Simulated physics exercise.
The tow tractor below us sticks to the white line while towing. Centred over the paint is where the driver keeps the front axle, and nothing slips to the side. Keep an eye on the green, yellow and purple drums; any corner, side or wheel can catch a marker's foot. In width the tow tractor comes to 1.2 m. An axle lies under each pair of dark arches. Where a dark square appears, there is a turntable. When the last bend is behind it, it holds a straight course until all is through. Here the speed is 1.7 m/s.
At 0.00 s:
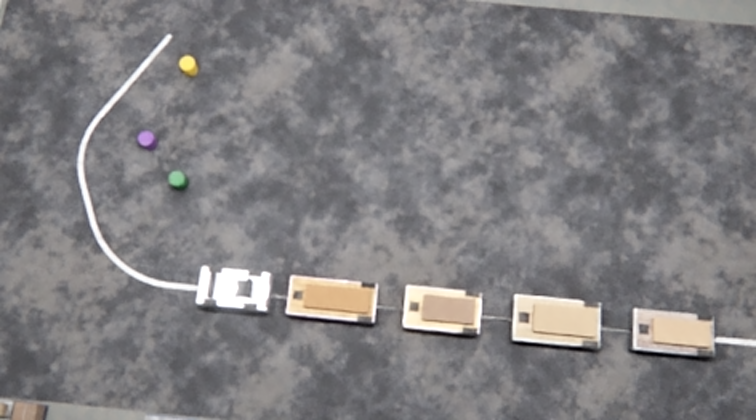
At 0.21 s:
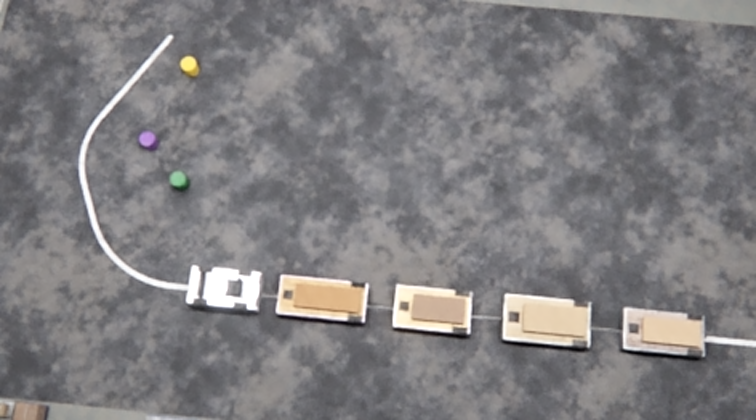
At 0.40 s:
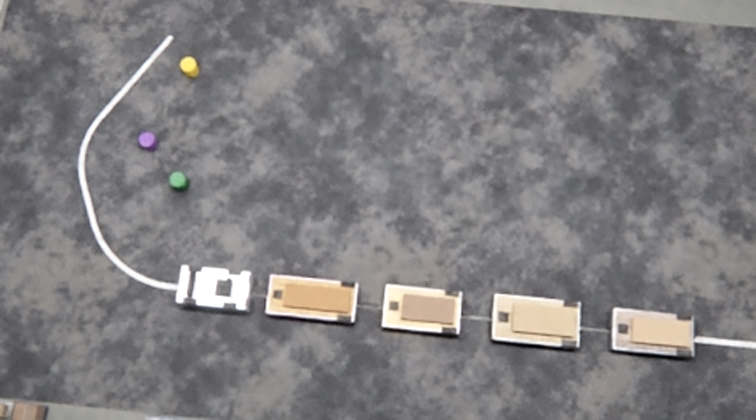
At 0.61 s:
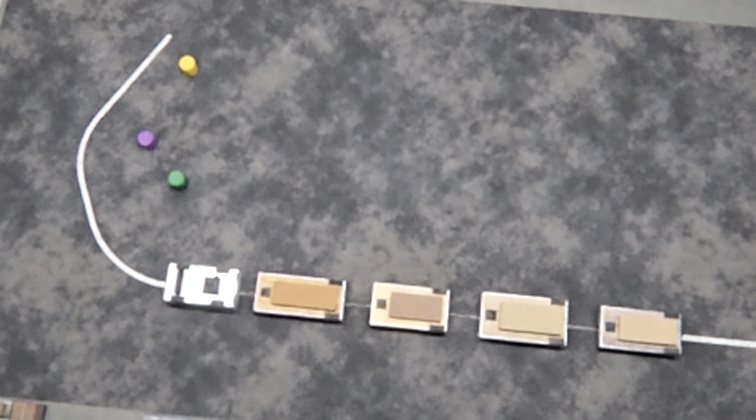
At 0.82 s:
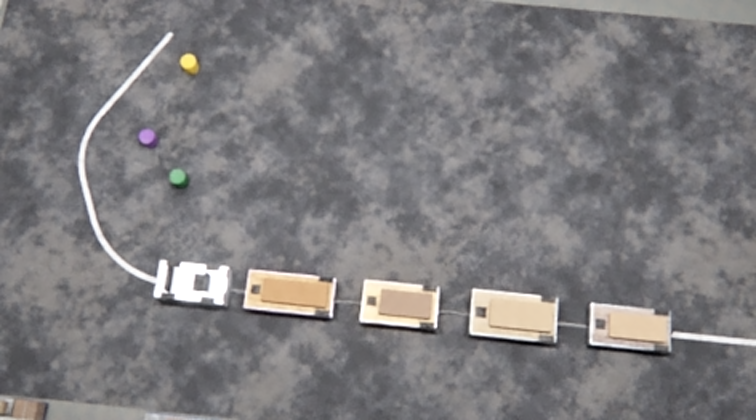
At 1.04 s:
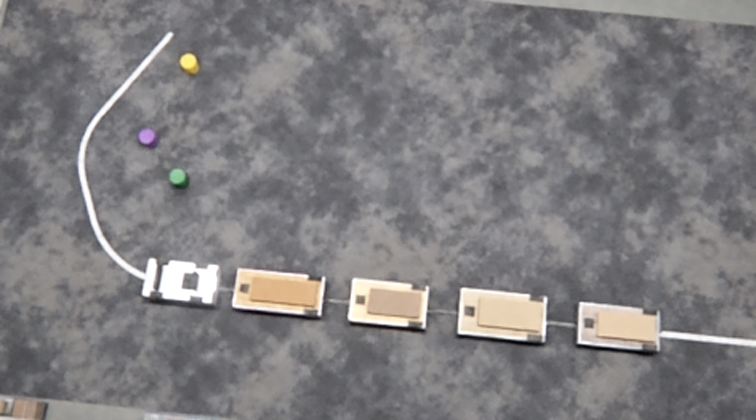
A white tow tractor pulls four trailers slowly left along a white line on dark ground.
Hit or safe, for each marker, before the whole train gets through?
Green is not cleared, yellow is not cleared, purple is not cleared.
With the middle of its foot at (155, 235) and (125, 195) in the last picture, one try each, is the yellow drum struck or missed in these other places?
Spot one: Contact; spot two: Contact.
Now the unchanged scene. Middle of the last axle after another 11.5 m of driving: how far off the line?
Roughly 5 centimetres.
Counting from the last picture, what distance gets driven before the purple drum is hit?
15.0 m.
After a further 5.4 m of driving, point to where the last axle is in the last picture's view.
Roughly pixel (494, 314).
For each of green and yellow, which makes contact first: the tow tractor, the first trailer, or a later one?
Looking at green, it's one of the rear trailers; looking at yellow, it's one of the rear trailers.
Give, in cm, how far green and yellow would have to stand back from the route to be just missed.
Green: 15; yellow: 35.
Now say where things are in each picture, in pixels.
The first picture shows nose (204, 285); last axle (705, 335); still straight; green (179, 181), yellow (189, 67), purple (148, 141); 4 trailers.
The second picture shows nose (194, 284); last axle (695, 335); still straight.
The third picture shows nose (184, 284); last axle (684, 335); still straight.
The fourth picture shows nose (172, 282); last axle (672, 333); still straight.
The fifth picture shows nose (162, 279); last axle (662, 330); still straight.
The sixth picture shows nose (151, 277); last axle (650, 330); still straight; green (179, 179), yellow (190, 65), purple (149, 139).
By 9.8 s, the last axle is at (267, 282) of the last picture, 25 cm off the line; the second trailer has hit purple.
By 13.0 s, the last axle is at (166, 211) of the last picture, 220 cm off the line; the fourth trailer has hit green.
By 13.5 s, the last axle is at (157, 190) of the last picture, 240 cm off the line; the third trailer has hit yellow.
By 18.2 s, the last axle is out of the picture, 45 cm off the line; 3 of 3 struck in all.
